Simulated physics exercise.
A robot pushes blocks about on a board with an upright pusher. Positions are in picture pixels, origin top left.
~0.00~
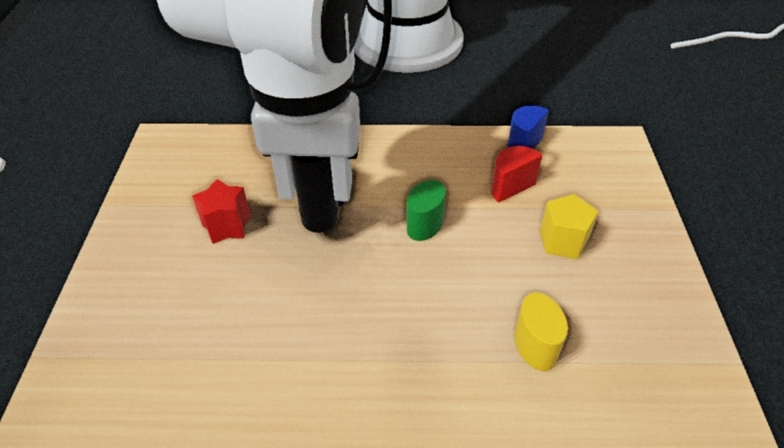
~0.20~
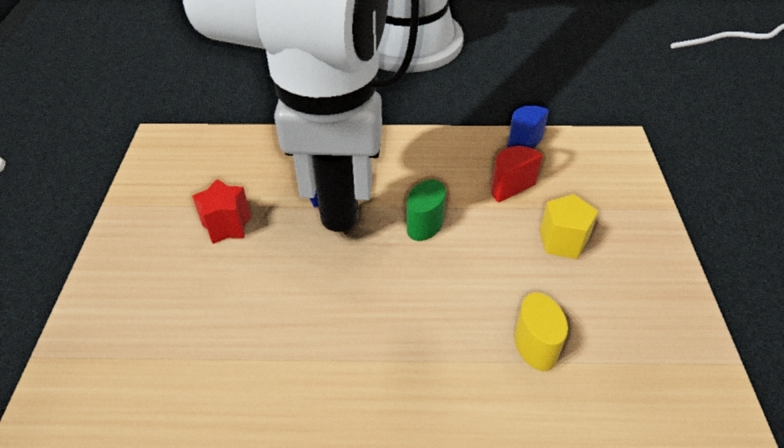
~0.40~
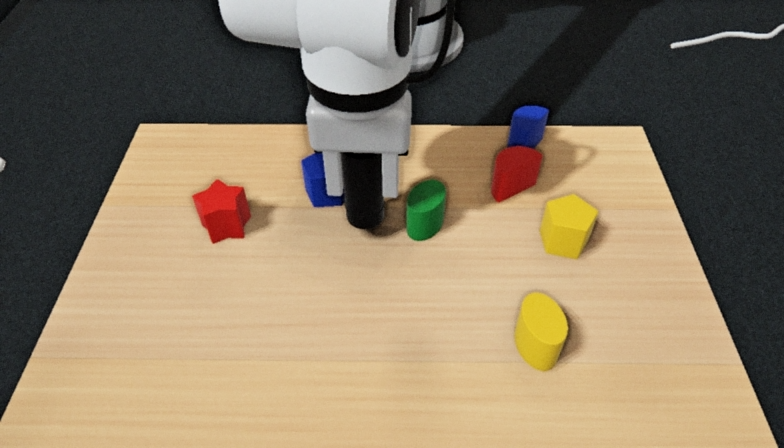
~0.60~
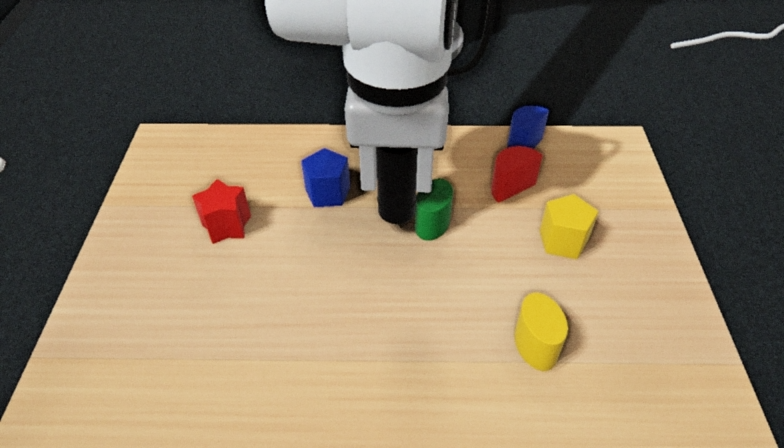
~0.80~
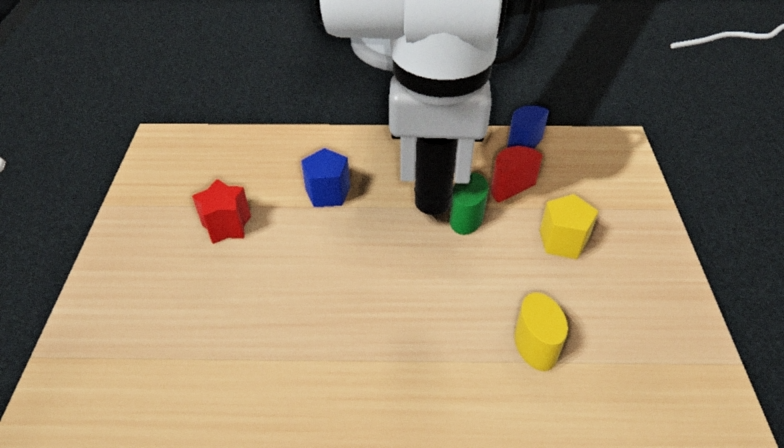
A white robot arm with a black upright pusher works over a pale wooden board on a dark surface, seen from above by a still camera. A red star sits at left, a green elliptical block near the middle, and blue, red and yellow blocks at right. The arm slides rightward, uncovering a blue pentagonal block behind it, then meets the green block and pushes it right.
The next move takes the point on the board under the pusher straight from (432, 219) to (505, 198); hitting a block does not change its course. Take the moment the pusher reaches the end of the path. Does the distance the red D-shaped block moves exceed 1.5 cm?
I believe so.
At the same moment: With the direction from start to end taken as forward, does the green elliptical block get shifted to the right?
In short: Yes.
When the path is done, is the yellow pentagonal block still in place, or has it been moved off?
That block is not shifted.
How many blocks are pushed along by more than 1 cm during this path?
Once the path ends, two blocks will have shifted.
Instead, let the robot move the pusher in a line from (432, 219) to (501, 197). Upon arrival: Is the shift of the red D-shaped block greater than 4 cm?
No - that is not the case.
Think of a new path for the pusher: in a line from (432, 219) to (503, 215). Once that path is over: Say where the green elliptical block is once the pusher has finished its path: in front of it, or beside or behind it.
Ahead to the end.
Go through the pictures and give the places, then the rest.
Tip of the pusher (320, 220), middles of tops, green elliptical block (427, 195), red D-shaped block (516, 157), yellow pentagonal block (572, 212), in the first picture.
Pusher (340, 219), nothing pushed, in the second picture.
Pusher (365, 217), nothing pushed, in the third picture.
Pusher (397, 212), green elliptical block (435, 194), in the fourth picture.
Pusher (433, 203), green elliptical block (471, 188), red D-shaped block (516, 157), yellow pentagonal block (572, 212), in the fifth picture.
The first path, step by step. Halfway along, pusher (471, 192); green elliptical block (507, 189); red D-shaped block (521, 156), turned 15° anticlockwise.
At the end, pusher (508, 182); green elliptical block (527, 191), turned 40° clockwise; red D-shaped block (534, 150), turned 40° anticlockwise; yellow pentagonal block unmoved.
